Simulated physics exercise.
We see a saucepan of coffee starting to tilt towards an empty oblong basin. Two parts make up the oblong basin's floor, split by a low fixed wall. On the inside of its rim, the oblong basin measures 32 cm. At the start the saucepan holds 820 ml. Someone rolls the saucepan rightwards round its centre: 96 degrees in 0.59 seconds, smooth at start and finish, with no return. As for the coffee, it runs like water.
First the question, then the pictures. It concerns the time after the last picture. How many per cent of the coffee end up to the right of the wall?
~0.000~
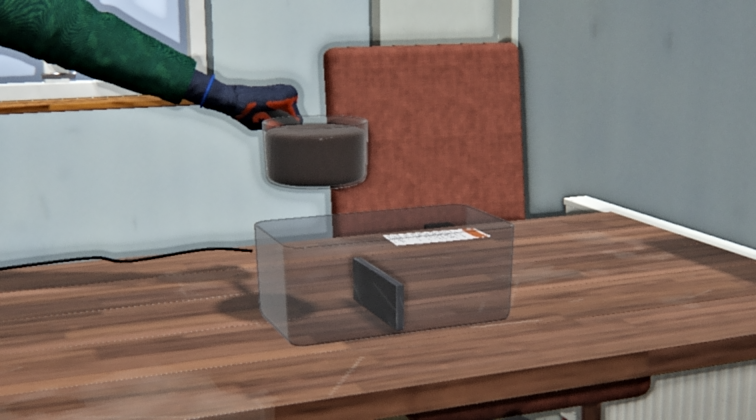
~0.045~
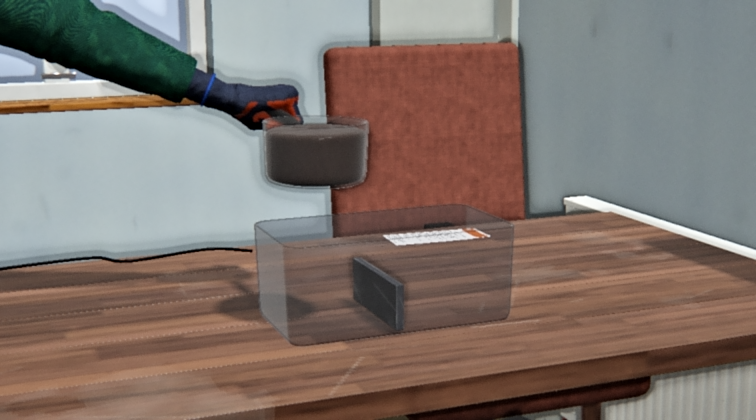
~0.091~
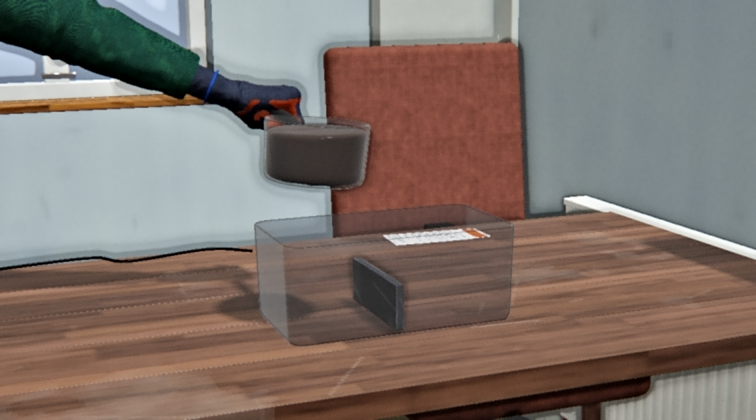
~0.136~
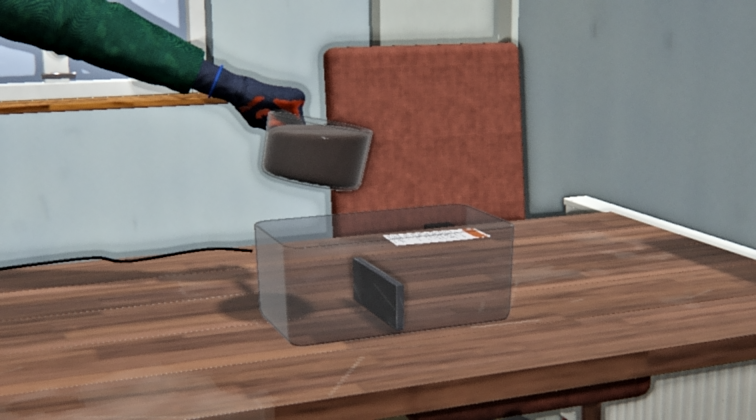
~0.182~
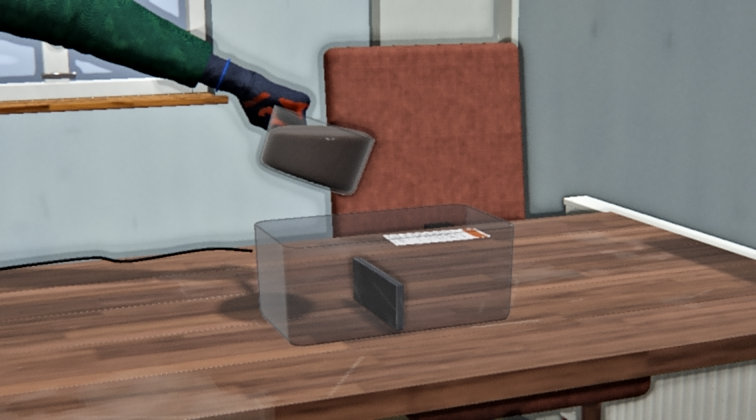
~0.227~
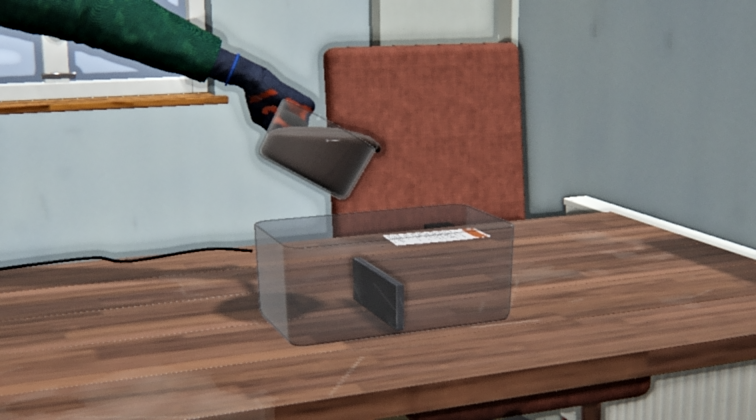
About 92 per cent.
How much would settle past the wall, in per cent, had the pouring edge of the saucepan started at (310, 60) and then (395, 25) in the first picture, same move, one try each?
I'd expect close to 35 per cent and then close to 85 per cent.
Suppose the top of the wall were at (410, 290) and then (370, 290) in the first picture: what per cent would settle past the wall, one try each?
One try each: Around 45 percent and then around 90 percent.
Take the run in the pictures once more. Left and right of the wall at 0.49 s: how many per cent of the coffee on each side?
0 on the left, 30 on the right, roughly.
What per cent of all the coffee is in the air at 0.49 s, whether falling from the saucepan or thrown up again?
About 32 per cent.
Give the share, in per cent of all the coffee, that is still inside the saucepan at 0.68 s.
I'd say some 10 per cent remains.
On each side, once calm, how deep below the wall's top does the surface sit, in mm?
The left comes to roughly 60 mm and the right to roughly 32 mm.
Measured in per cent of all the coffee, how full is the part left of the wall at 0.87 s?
Roughly 5 in a hundred.
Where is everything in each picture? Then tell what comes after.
Tilt 0°; pouring edge (363, 121); surface from (266, 133) to (360, 128); the oblong basin's rim runs from (269, 236) to (489, 216); the wall's top is at (377, 272), in the first picture.
Tilt 1°; pouring edge (364, 122); surface from (266, 133) to (361, 129), in the second picture.
Tilt 6°; pouring edge (366, 126); surface from (268, 132) to (362, 130), in the third picture.
Tilt 12°; pouring edge (368, 131); surface from (269, 132) to (364, 131), in the fourth picture.
Tilt 21°; pouring edge (369, 140); surface from (270, 133) to (368, 135); 1 per cent is over the edge, in the fifth picture.
Tilt 31°; pouring edge (370, 150); surface from (268, 135) to (365, 141); 4 per cent is over the edge, in the sixth picture.
By 0.49 s the tilt is 89° and 37 per cent is still to pour, 0 is left of the wall and 31 right of it.
By 0.68 s the tilt is 96° and 10 per cent is still to pour, 4 is left of the wall and 80 right of it.
By 0.87 s the tilt is 96° and 3 per cent is still to pour, 5 is left of the wall and 89 right of it.
By 1.09 s the tilt is 96° and 1 per cent is still to pour, 6 is left of the wall and 92 right of it.
At rest 7 per cent lies left of the wall, 92 right of it and 0 outside.
